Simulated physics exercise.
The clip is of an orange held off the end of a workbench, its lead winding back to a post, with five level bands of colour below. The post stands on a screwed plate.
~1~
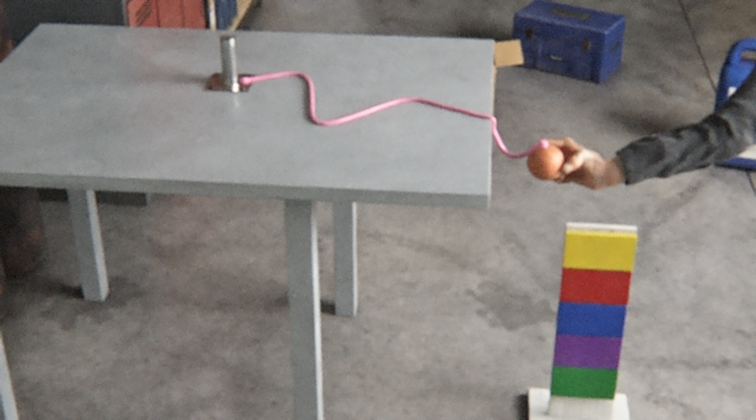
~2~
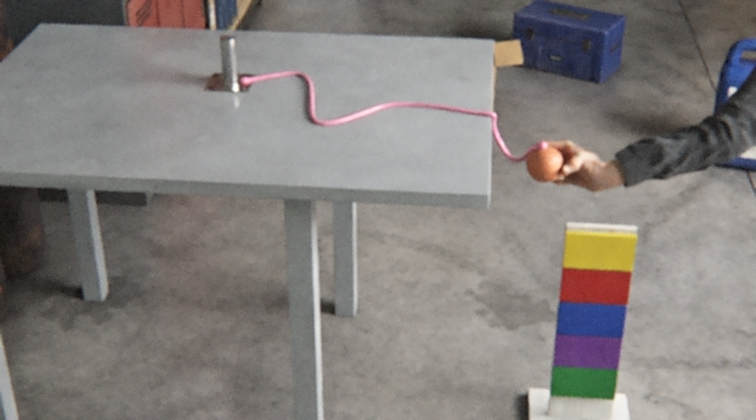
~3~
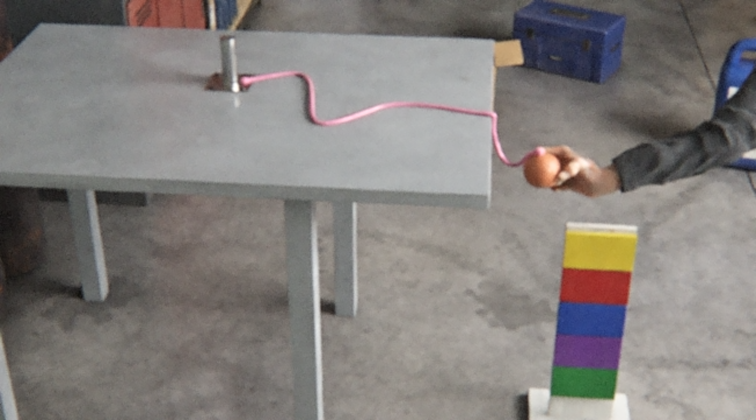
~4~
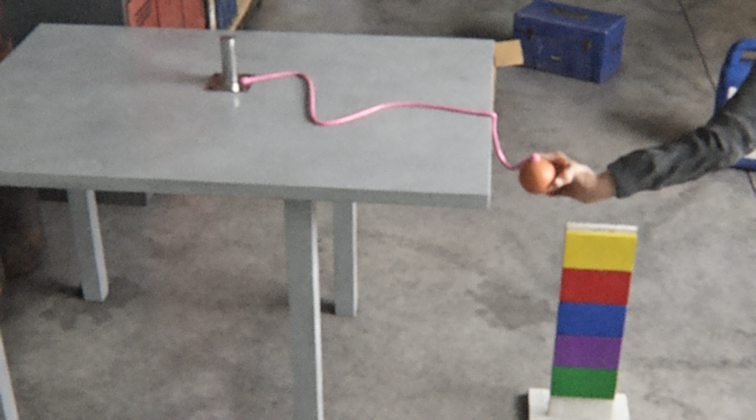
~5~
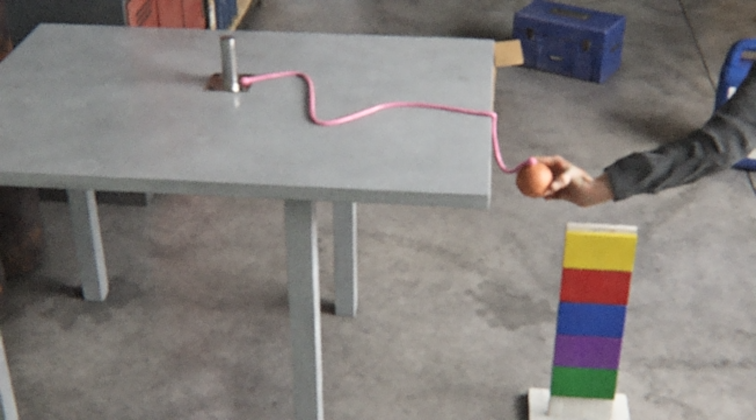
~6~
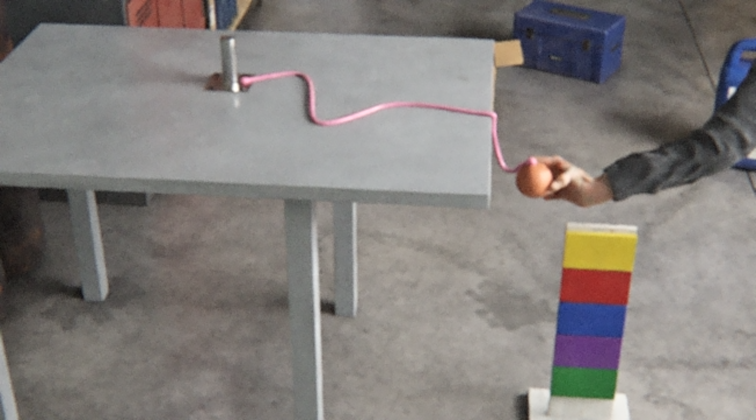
On a workshop bench, a pink cord winds from a metal post to an orange ball, which a hand lowers slightly beside the edge.
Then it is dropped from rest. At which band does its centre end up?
The lead holds its middle at blue.
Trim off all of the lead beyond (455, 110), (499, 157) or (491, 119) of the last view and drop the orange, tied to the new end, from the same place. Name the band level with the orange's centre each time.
One after the other, higher than all five; red; yellow.
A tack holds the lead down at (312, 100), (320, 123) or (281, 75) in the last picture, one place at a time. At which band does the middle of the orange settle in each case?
It would be red; yellow; blue.
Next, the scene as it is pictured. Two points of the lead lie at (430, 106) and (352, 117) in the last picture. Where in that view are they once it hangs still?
Near (490, 162) and (450, 111).
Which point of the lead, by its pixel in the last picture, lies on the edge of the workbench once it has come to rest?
At (387, 106), roughly.
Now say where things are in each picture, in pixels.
In the first picture, orange (546, 162); yellow (600, 253); red (595, 287); blue (592, 321); purple (588, 353); green (584, 384).
In the second picture, orange (545, 164); lead through (279, 75) (311, 96) (341, 121) (411, 105) (490, 118).
In the third picture, orange (541, 170).
In the fourth picture, orange (537, 177); lead through (279, 75) (311, 96) (341, 121) (411, 105) (490, 118).
In the fifth picture, orange (534, 180).
In the sixth picture, orange (534, 180); lead through (279, 75) (311, 96) (341, 121) (411, 105) (490, 118).
Soon after, orange near (488, 291); level with red.
Then, orange near (482, 298); level with blue.
At rest, orange near (482, 306); level with blue. At blue.
